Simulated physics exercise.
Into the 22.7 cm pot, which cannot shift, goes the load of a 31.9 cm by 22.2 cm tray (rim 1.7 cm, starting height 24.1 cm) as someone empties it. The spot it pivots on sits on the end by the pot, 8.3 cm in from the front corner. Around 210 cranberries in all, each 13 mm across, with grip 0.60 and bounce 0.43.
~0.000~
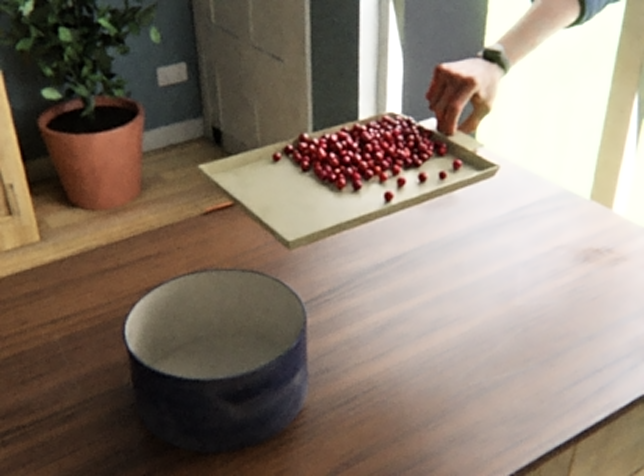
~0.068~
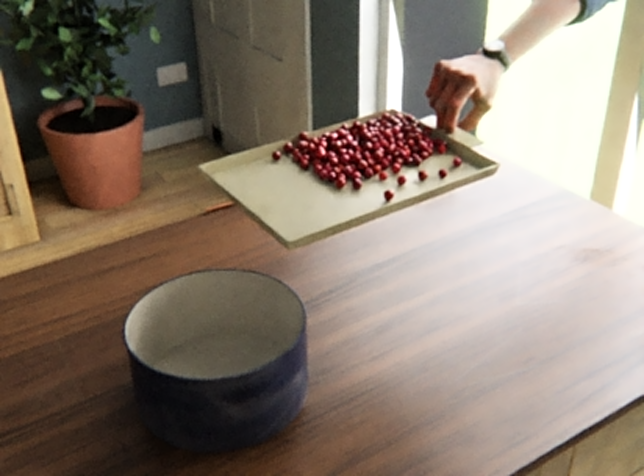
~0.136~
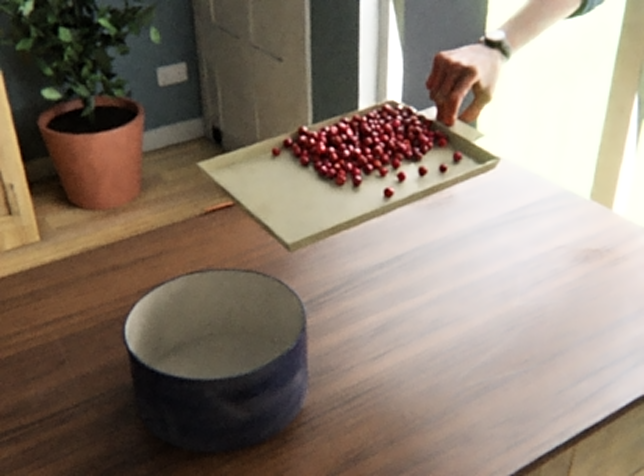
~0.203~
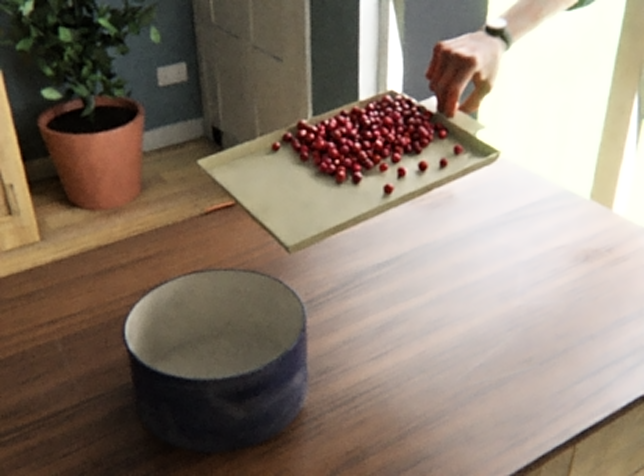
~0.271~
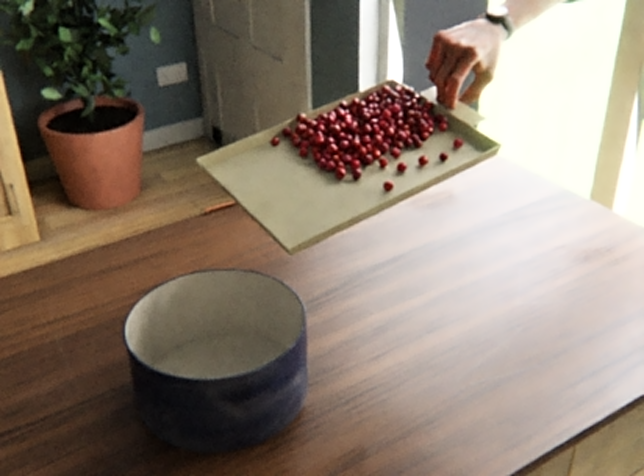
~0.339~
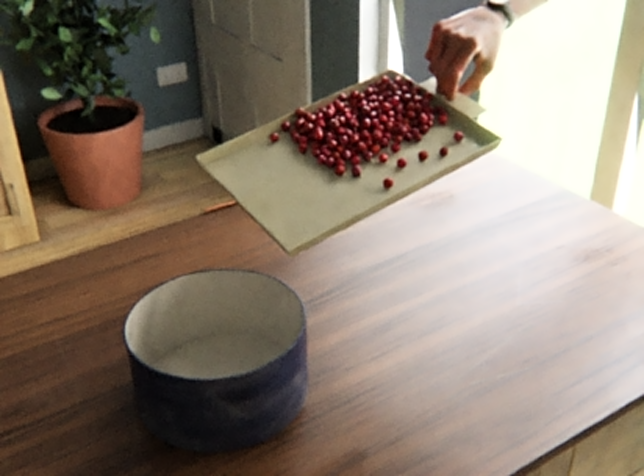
A hand held a pale tray of red cranberries above a wooden table, then slowly raised its right end, tilting it toward the dark blue pot at left while the berries stayed bunched together.
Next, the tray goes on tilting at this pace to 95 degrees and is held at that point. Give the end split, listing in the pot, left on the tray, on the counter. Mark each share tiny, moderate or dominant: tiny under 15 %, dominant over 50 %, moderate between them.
Pot: Dominant, tray: Tiny, counter: Moderate.
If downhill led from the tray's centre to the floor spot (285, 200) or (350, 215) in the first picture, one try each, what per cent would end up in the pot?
That would be close to 85 per cent, then close to 30 per cent.
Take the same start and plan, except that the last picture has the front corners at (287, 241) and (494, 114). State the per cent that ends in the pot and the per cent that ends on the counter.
That works out as pot 95 and counter 5.
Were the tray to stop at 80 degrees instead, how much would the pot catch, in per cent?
That would be around 60 percent.
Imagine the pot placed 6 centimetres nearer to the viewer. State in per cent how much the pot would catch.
95 %.
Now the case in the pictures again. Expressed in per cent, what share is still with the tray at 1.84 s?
Close to 75 in a hundred parts of the load.
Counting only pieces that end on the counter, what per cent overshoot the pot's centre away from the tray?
About 30 per cent.
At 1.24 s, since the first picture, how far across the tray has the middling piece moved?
Some 17 cm.
Then, at 1.24 s, tilt 50 degrees; the tray holds 90 %, the pot 5 %.
After 1.84 s, tilt 76 degrees; the tray holds 75 %, the pot 10 %.
After 2.49 s, tilt 95 degrees; the tray holds 0 %, the pot 65 %.
By 3.3 s all is still; pot 70 %, tray 0 %, counter 30 %.
